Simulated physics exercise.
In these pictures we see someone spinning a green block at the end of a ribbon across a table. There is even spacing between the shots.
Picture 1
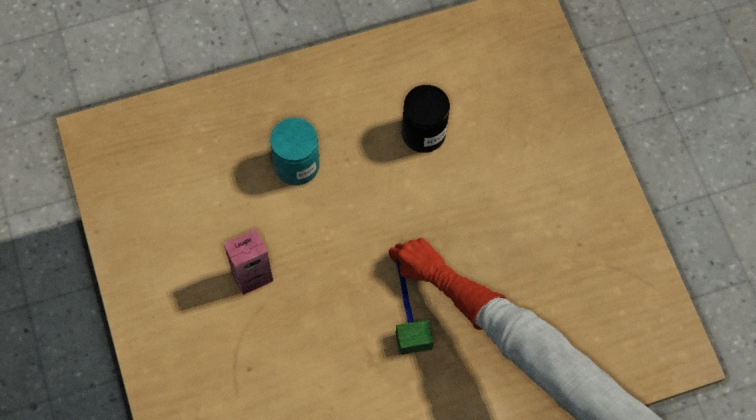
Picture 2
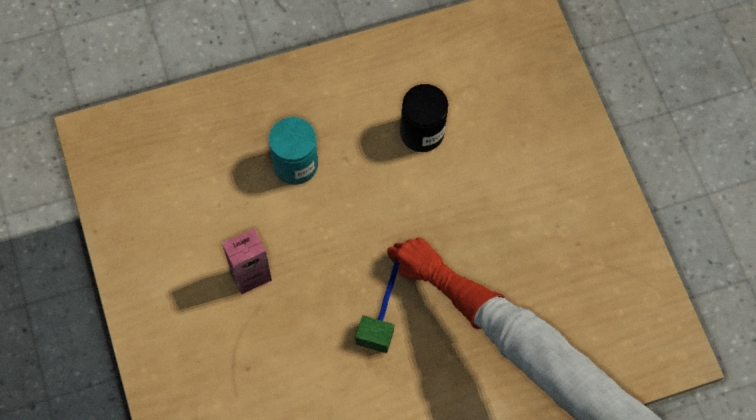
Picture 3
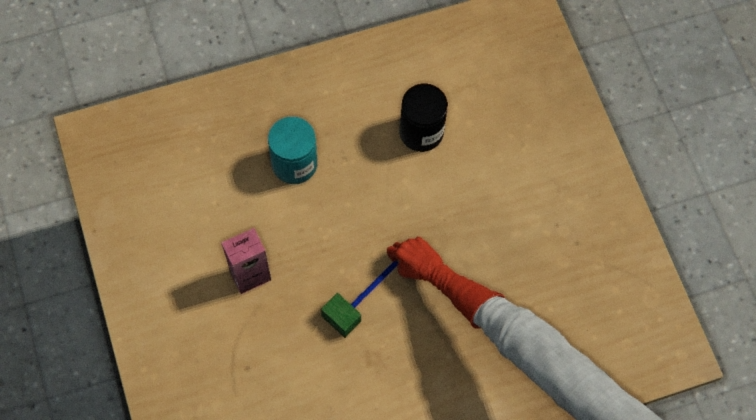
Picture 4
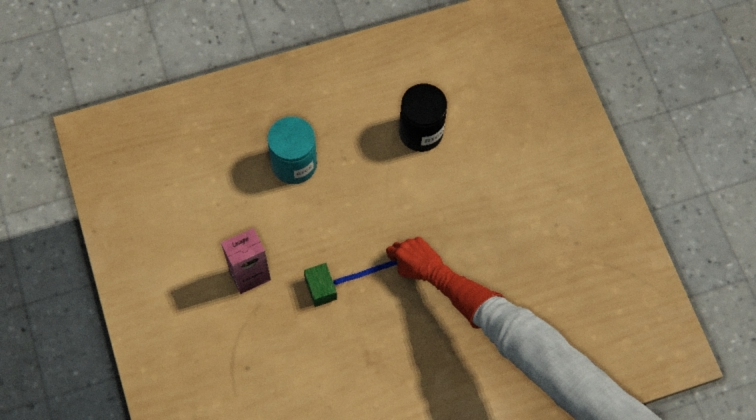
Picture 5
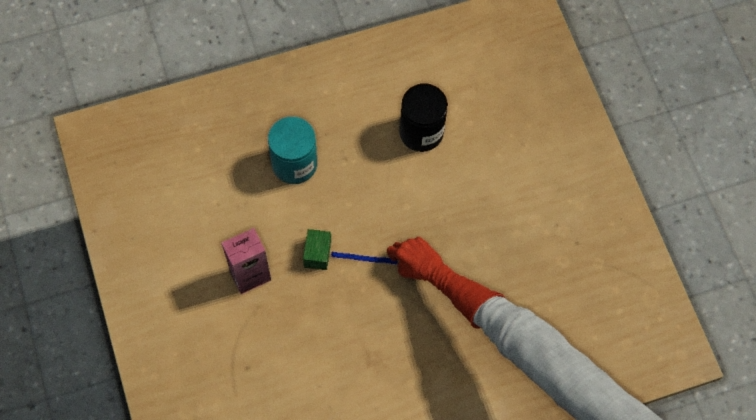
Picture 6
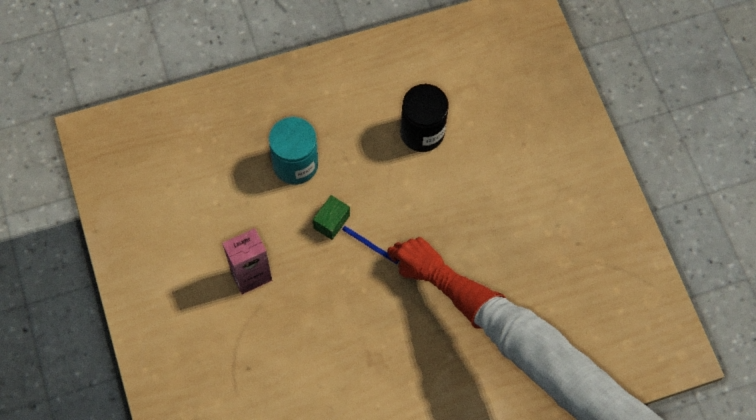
A green block on a blue ribbon swings clockwise around a red-gloved hand on a table.
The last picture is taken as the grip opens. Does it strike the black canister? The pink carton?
The black canister will receive an impact, the pink carton will receive no impact.
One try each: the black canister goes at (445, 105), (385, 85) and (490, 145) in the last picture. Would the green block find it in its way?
In the first try it gets knocked, in the second it is avoided, and in the third it is avoided.
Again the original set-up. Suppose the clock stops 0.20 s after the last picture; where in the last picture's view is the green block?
At the stated time, position (397, 155).
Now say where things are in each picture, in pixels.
The first frame shows green block (415, 334); black canister (427, 105); pink carton (245, 247); turquoise canister (294, 139).
The second frame shows green block (375, 331).
The third frame shows green block (341, 312).
The fourth frame shows green block (320, 281).
The fifth frame shows green block (317, 245).
The sixth frame shows green block (332, 213); black canister (426, 104); pink carton (244, 247); turquoise canister (293, 138); going round clockwise.
Then, 0.08 s after the last picture, block near (381, 170).
Then, 0.20 s after the last picture, block near (397, 155); black canister pushed aside.
At rest, block near (397, 155); black canister pushed aside. The black canister takes the knock and the pink carton stays untouched.
